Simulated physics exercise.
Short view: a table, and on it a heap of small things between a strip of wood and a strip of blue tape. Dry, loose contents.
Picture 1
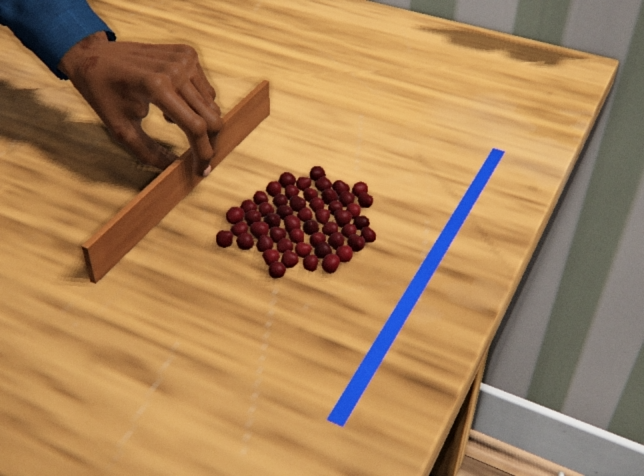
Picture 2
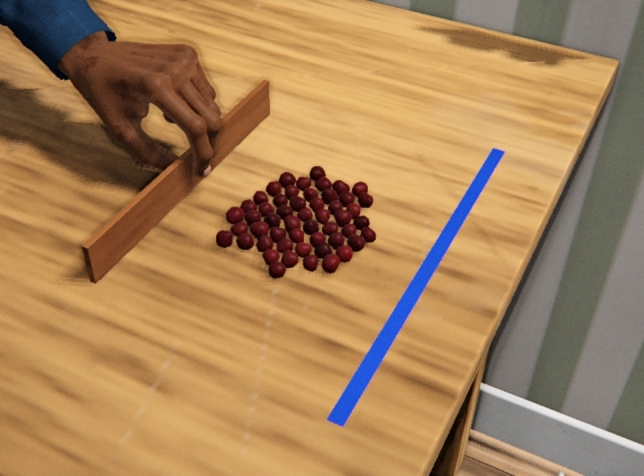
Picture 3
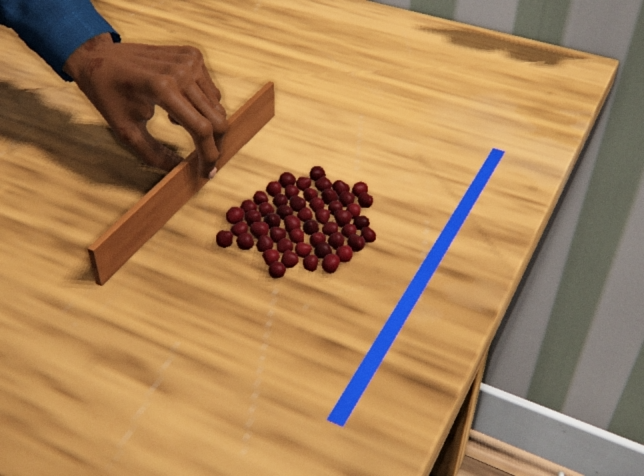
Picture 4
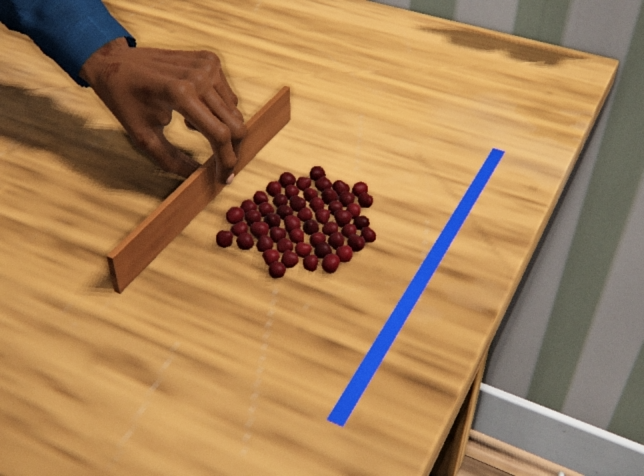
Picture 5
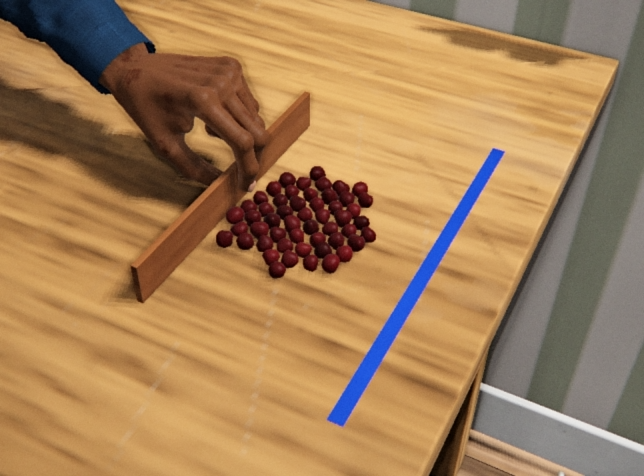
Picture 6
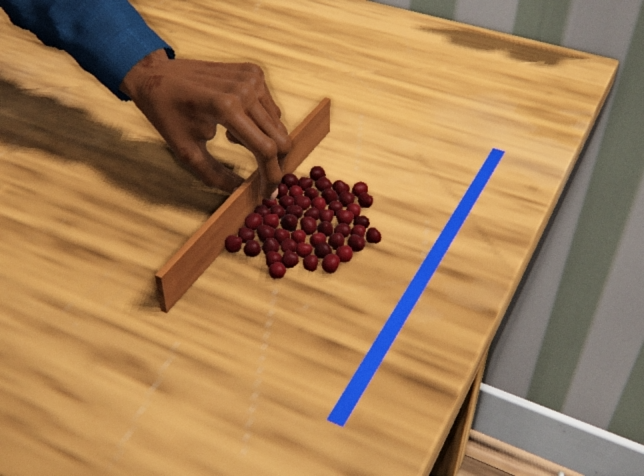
On a wooden table, a hand in a blue sleeve held a wooden strip still beside a heap of small dark red balls, then slid it rightward until it nudged the near ones closer together.
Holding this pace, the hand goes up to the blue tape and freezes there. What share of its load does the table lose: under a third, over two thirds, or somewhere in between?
Under a third.
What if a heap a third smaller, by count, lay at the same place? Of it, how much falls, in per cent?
Close to 10 per cent.
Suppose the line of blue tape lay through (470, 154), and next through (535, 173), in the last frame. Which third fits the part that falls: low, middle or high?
For the first place it's less than a third, and for the second it's over two thirds.
Soon, strip of wood still moving, near (348, 206); heap all on the table, its front near (459, 245).
A while on, strip of wood stopped at the blue tape; heap a small part over the edge.
Towards the end, strip of wood stopped at the blue tape; heap about a quarter over the edge.
Finally, strip of wood stopped at the blue tape; heap about a quarter over the edge.
